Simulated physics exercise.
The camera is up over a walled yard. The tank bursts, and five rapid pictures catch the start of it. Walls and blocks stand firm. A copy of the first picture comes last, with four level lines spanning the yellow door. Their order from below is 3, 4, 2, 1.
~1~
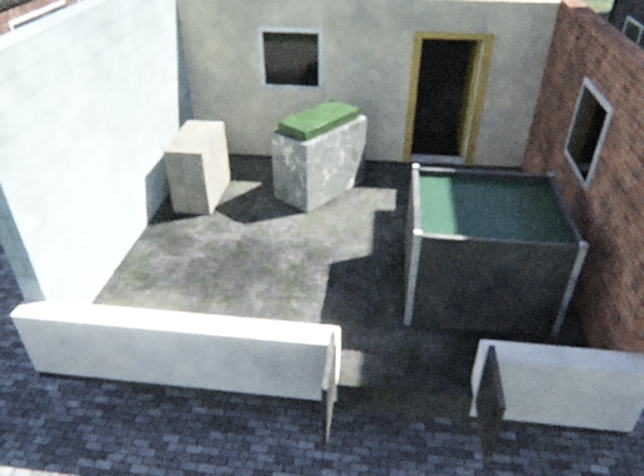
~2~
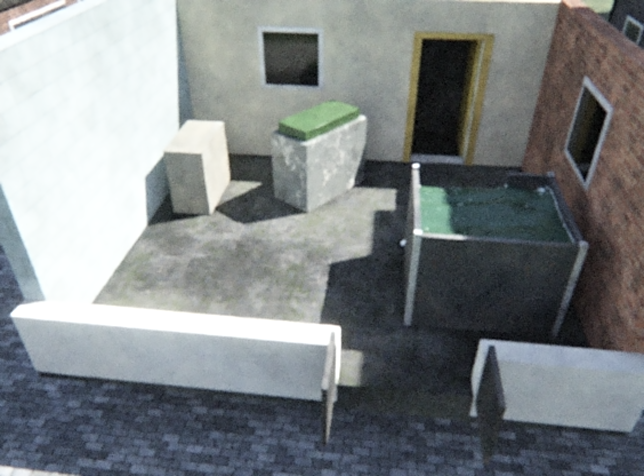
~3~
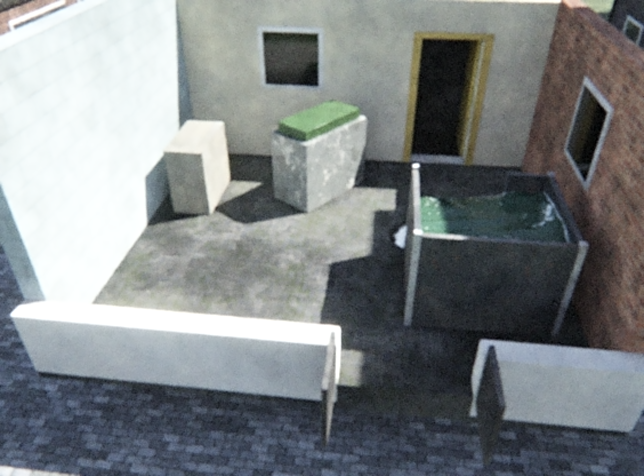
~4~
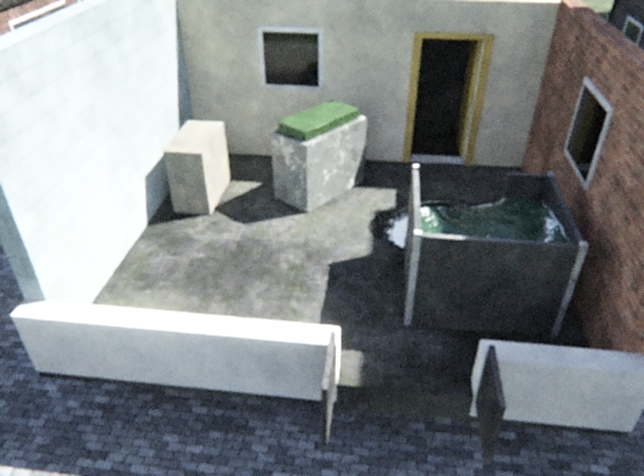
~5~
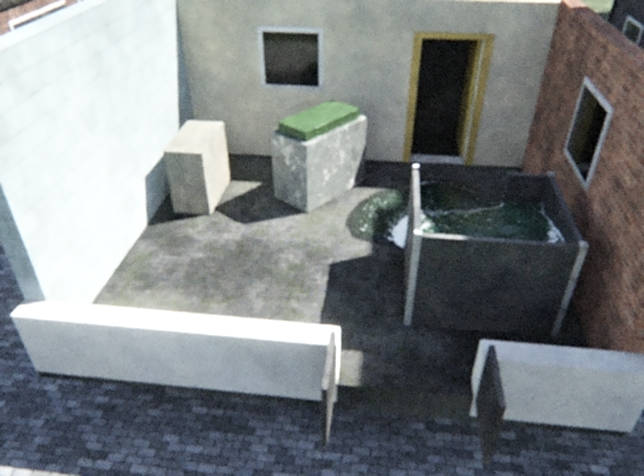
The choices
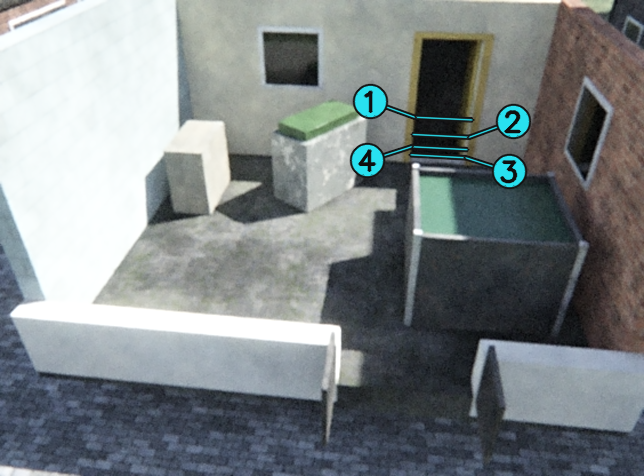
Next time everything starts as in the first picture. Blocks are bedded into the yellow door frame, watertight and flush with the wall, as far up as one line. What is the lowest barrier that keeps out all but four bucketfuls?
It is 2.
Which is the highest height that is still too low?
That would be 4.
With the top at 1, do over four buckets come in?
No.
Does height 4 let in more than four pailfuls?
Yes, it does.
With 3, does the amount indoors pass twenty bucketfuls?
Yes, it does.
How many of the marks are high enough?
Two of the four.
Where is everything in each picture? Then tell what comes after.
Water in the tank at rest, its middle at (489, 209); foot of the yellow doorway at (437, 163); open gate at (410, 329).
Water covers 1 % of the ground, its front hidden from here.
Water covers 4 % of the ground, its front hidden from here.
Water covers 9 % of the ground and shows as far out as (389, 213).
Water covers 16 % of the ground and shows as far out as (429, 181).
On the marked copy, 1 at (443, 118); 2 at (440, 135); 3 at (438, 156); 4 at (439, 148); from the bottom up 3, 4, 2, 1.
Choosing 1, nothing gets over.
Choosing 2, a splash gets over, under a bucket.
Choosing 3, dozens of bucketfuls pour in.
Choosing 4, some 15 bucketfuls get in.
